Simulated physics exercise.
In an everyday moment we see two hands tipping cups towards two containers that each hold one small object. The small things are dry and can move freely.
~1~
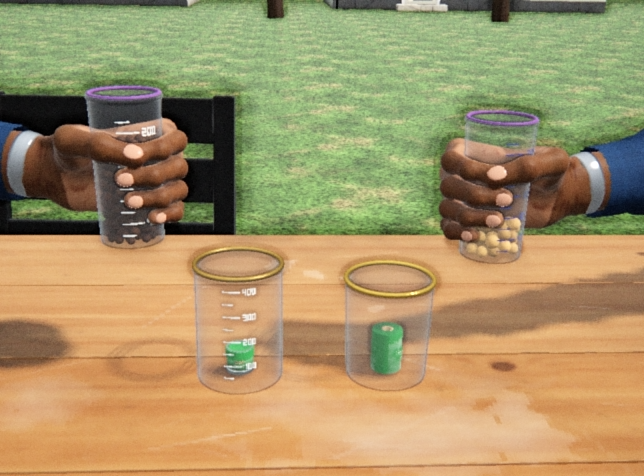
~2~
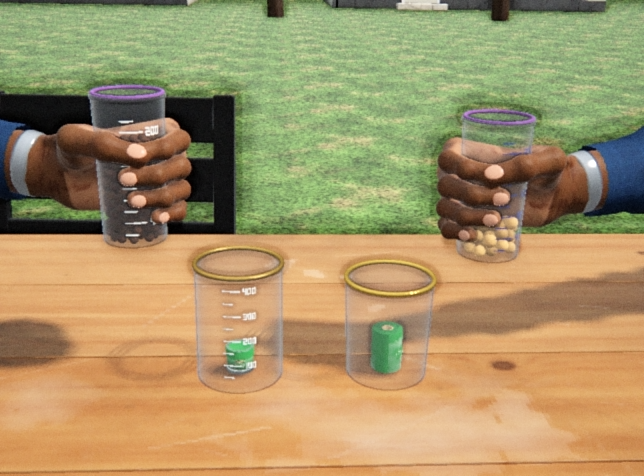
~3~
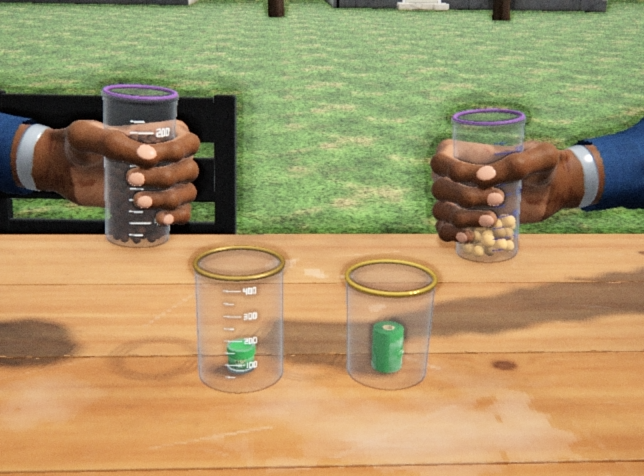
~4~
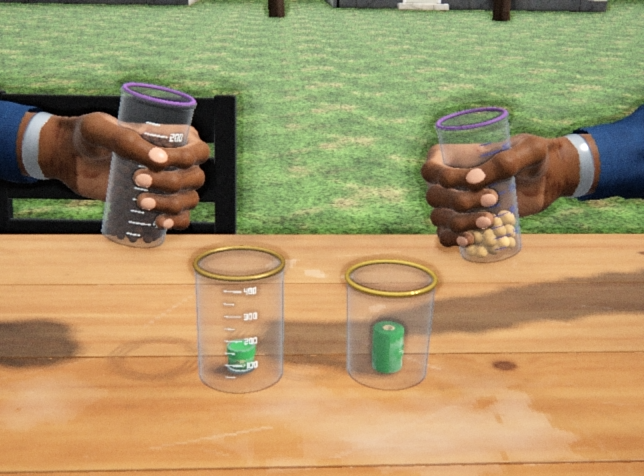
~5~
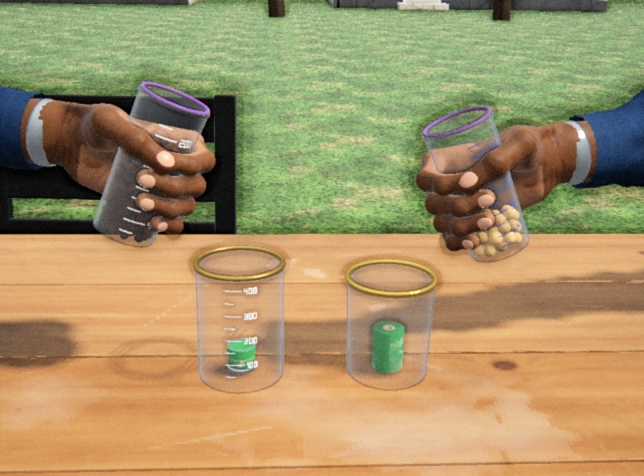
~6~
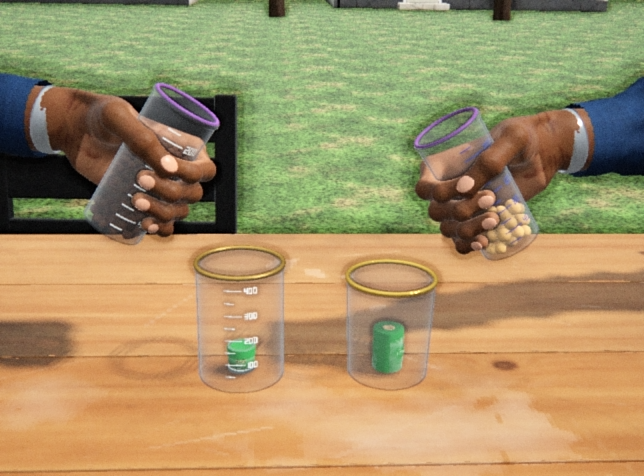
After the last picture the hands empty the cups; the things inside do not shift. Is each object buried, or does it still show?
Left: Submerged. Right: Showing.
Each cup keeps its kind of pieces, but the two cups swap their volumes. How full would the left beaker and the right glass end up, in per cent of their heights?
Approximately 20 in a hundred for the left, 60 in a hundred for the right.
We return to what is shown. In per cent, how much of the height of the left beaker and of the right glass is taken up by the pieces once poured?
I'd say close to 45 on the left side and 25 on the right side.
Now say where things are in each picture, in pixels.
The first frame shows small tin in the left beaker at (240, 357), a quarter of its height or less; left cup at (129, 168), three quarters full of allspice berries; small roll in the right glass at (386, 348), reaching about a third of the way up; right cup at (495, 187), a quarter full of round wooden beads.
The second frame shows left cup at (132, 167), upright; right cup at (493, 186), upright.
The third frame shows left cup at (139, 167), tipped 4°; right cup at (487, 186), tipped 4°.
The fourth frame shows left cup at (146, 167), tipped 13°; right cup at (481, 186), tipped 13°.
The fifth frame shows left cup at (149, 167), tipped 23°; right cup at (479, 186), tipped 23°.
The sixth frame shows small tin in the left beaker at (241, 356); left cup at (149, 167), tipped 33°; small roll in the right glass at (388, 347); right cup at (479, 186), tipped 33°.
Then, 0.47 s after the last picture, left beaker empty, all of its cupful still in the cup; right glass empty, all of its cupful still in the cup.
Then, 0.89 s after the last picture, left beaker nearly empty, most of its cupful still in the cup; right glass nearly empty, most of its cupful still in the cup.
Then, 1.24 s after the last picture, left beaker a third full, none of its cupful still in the cup; right glass nearly empty, none of its cupful still in the cup.
At rest, left beaker half full (surface near (241, 320)), nothing beside it; right glass a quarter full (surface near (388, 345)), nothing beside it; the left thing is covered; the right thing is still showing.
